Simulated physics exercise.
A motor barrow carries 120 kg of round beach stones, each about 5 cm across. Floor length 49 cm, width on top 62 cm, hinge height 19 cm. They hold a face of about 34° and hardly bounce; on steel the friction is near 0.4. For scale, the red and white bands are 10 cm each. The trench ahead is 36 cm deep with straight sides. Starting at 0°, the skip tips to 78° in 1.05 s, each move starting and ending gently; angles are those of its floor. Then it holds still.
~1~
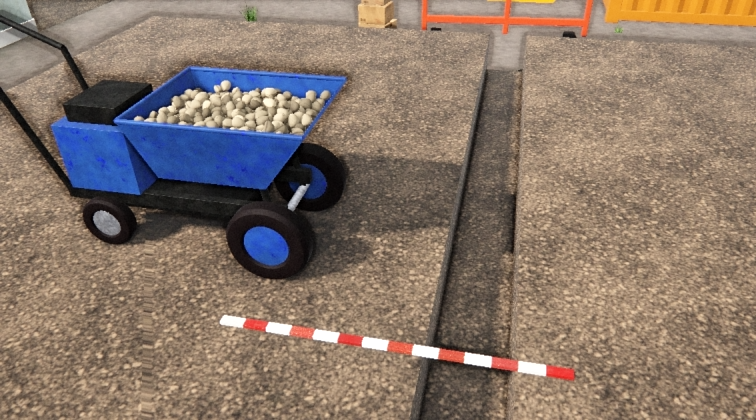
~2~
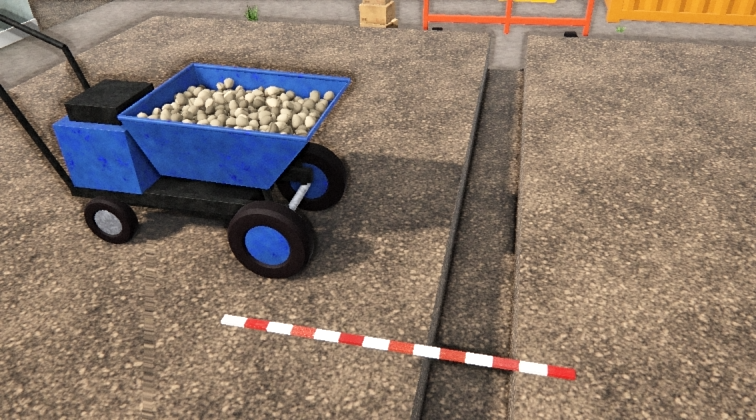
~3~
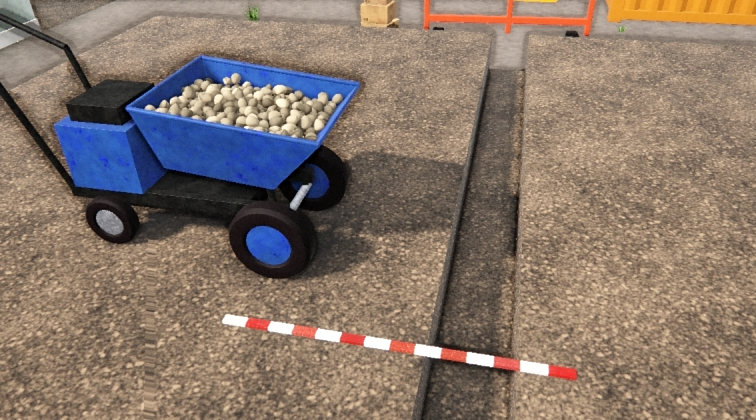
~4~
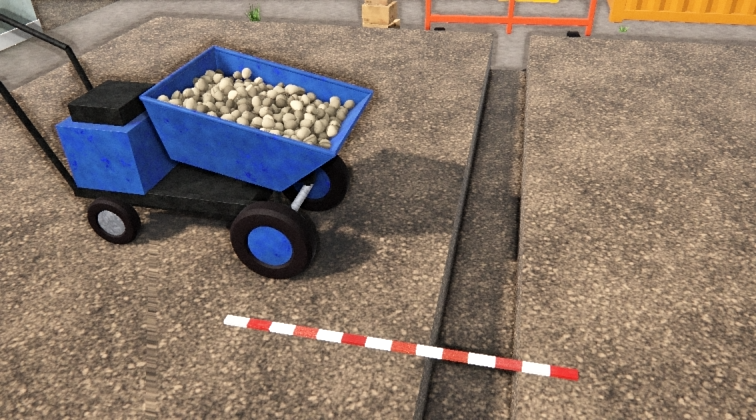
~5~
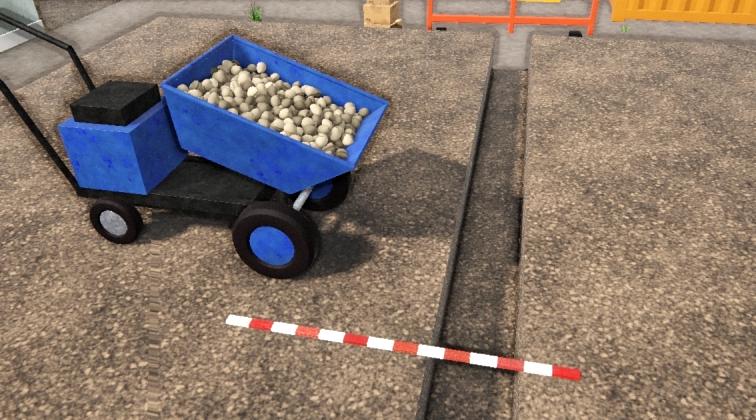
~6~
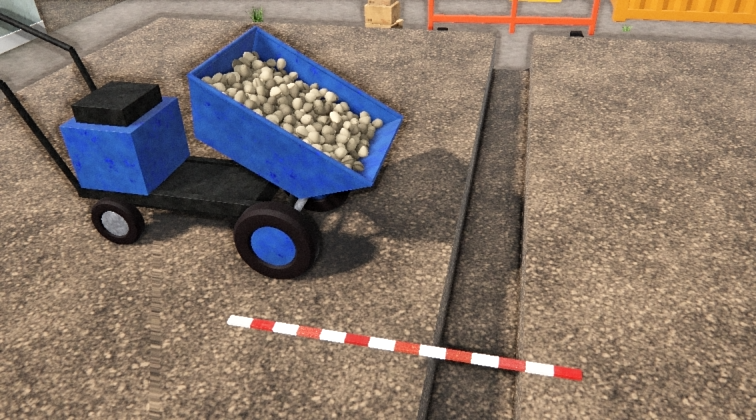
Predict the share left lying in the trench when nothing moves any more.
Some 78 per cent of it.
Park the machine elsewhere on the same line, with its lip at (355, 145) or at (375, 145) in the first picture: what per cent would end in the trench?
First some 95, then 75 per cent.
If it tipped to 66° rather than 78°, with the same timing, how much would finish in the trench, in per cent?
It would be near 90 per cent.
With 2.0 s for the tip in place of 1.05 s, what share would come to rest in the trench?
Then about 75 per cent.
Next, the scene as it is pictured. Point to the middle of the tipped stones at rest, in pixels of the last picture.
Near (479, 308).
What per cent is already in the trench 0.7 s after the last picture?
Some 40 per cent.
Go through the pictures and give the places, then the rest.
In the first picture, lip at (303, 138), floor tilted 0°, highest stones at (247, 102).
In the second picture, the skip is at 2°, its lip at (308, 140); the top of the load is at (238, 100).
In the third picture, lip at (319, 145), floor tilted 6°, highest stones at (219, 92).
In the fourth picture, the skip is at 12°, its lip at (335, 155); the top of the load is at (216, 83).
In the fifth picture, the skip is at 20°, its lip at (354, 168); the top of the load is at (231, 72).
In the sixth picture, the skip is at 30°, its lip at (372, 185); the top of the load is at (250, 64).
Then, 0.4 s after the last picture the floor is at 66°, 99 % in the skip, 1 % short of the trench; the foremost stones are at (425, 237).
Then, 0.7 s after the last picture the floor is at 78°, 45 % in the skip, 13 % short of the trench, 42 % in the trench; the foremost stones are at (515, 320).
Then, 1.1 s after the last picture the floor is at 78°, 14 % in the skip, 16 % short of the trench, 69 % in the trench; the foremost stones are at (510, 355).
Then, 3.0 s after the last picture the floor is at 78°, 5 % in the skip, 17 % short of the trench, 78 % in the trench; the foremost stones are at (515, 340).
